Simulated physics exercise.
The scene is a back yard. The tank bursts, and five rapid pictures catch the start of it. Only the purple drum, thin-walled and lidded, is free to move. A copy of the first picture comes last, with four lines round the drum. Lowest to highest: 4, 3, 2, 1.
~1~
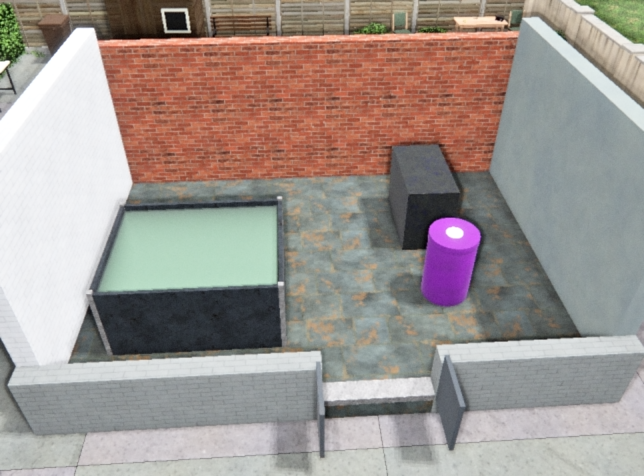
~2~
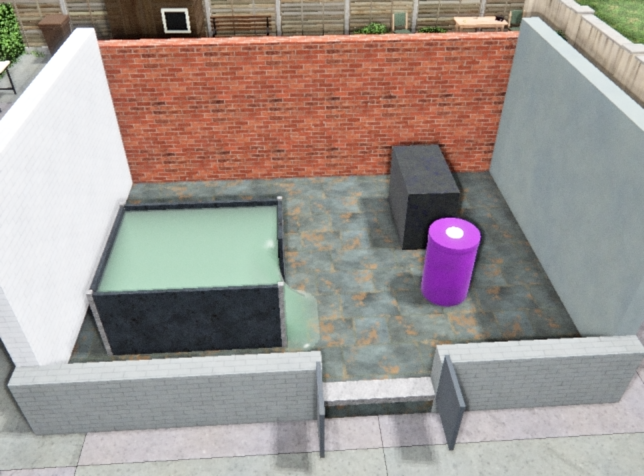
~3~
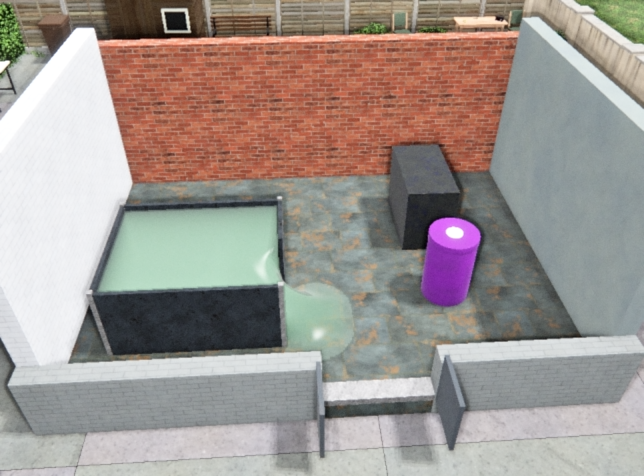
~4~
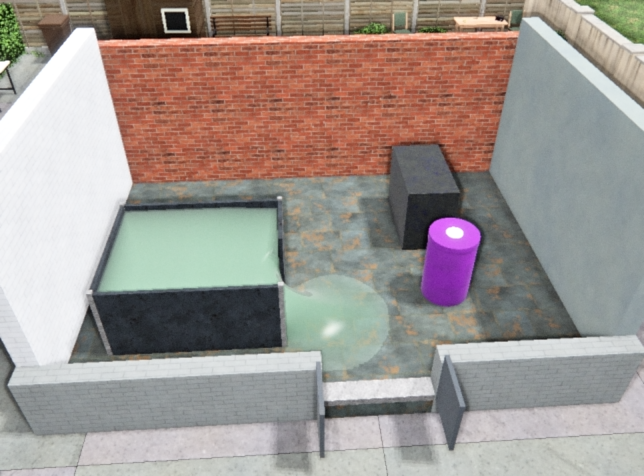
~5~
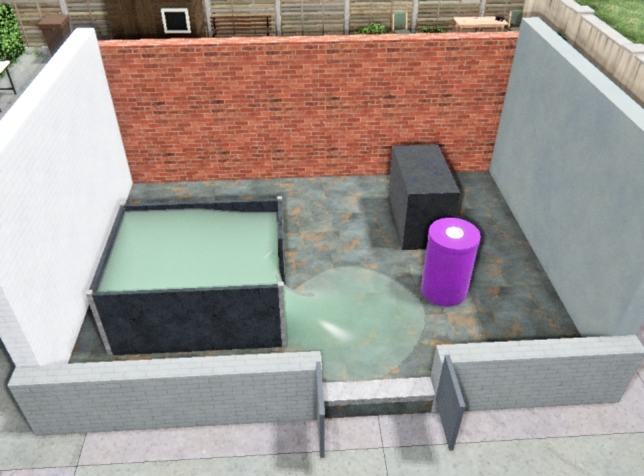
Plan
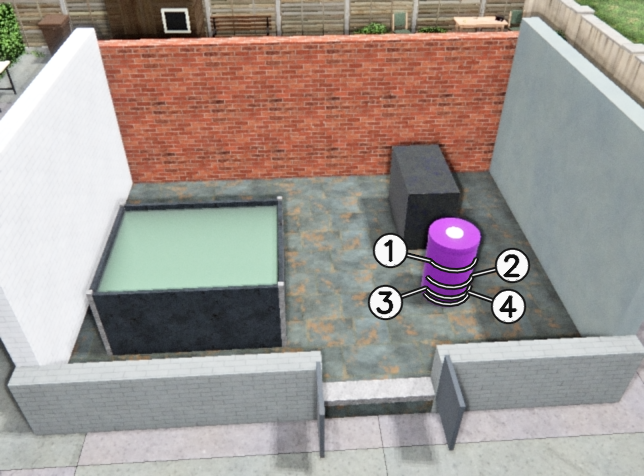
Pale green water pouring from the right side of a dark tank and spreading across a walled yard's paving, purple drum staying still.
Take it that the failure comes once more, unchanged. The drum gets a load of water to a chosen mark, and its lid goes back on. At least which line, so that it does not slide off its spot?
Choose 1.
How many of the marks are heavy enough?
One of them.
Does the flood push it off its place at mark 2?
Yes, it does.
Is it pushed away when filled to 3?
Yes.
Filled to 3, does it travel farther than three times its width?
Yes, it does.
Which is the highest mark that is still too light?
2.
On the marked copy, 1 at (457, 270); 2 at (453, 287); 3 at (451, 298); 4 at (450, 304); from the bottom up 4, 3, 2, 1.
With 1, it does not move.
With 2, it is pushed about half its own width away.
With 3, it is pushed about 4 times its own width away.
With 4, it is pushed about 7 times its own width away.
